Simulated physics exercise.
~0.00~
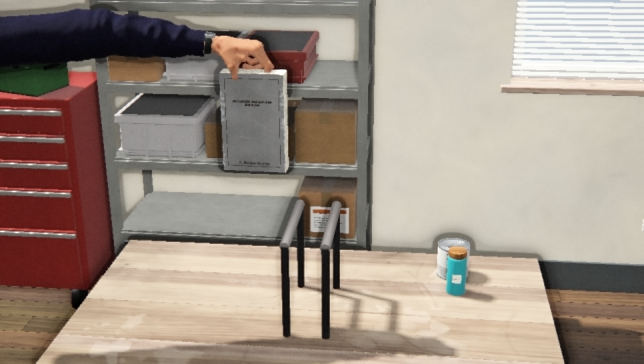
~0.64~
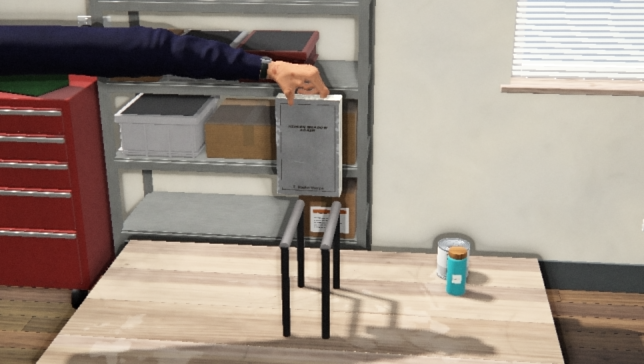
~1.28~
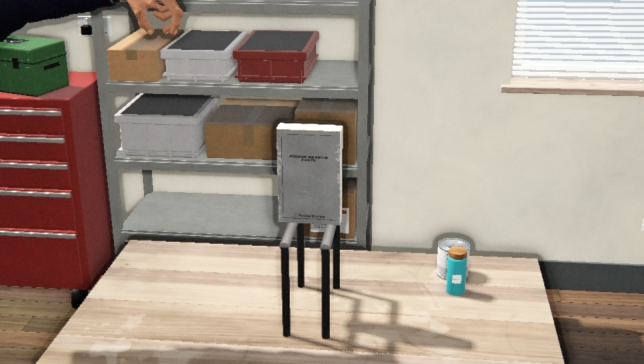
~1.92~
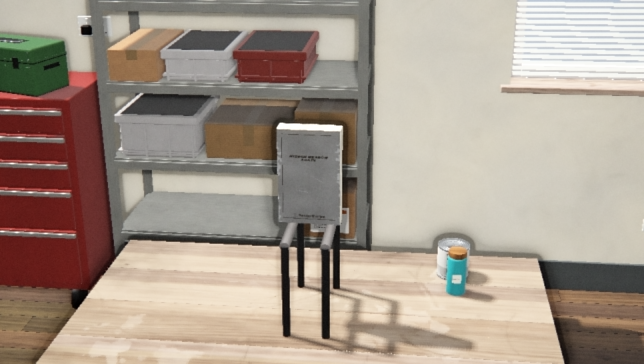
A grey book hangs upright from a hand that reaches in from the left, in front of metal shelves stacked with boxes. The hand carries it to the right and lowers it toward two dark-legged ledges that stand on a wooden table with a slot between them. The fingers let go, and the book settles a little lower while the arm draws back to the left. The book lodges upright at the top of the ledges and stays there, clear of the tabletop. To the right, a turquoise shaker and a white tin stay where they stand.
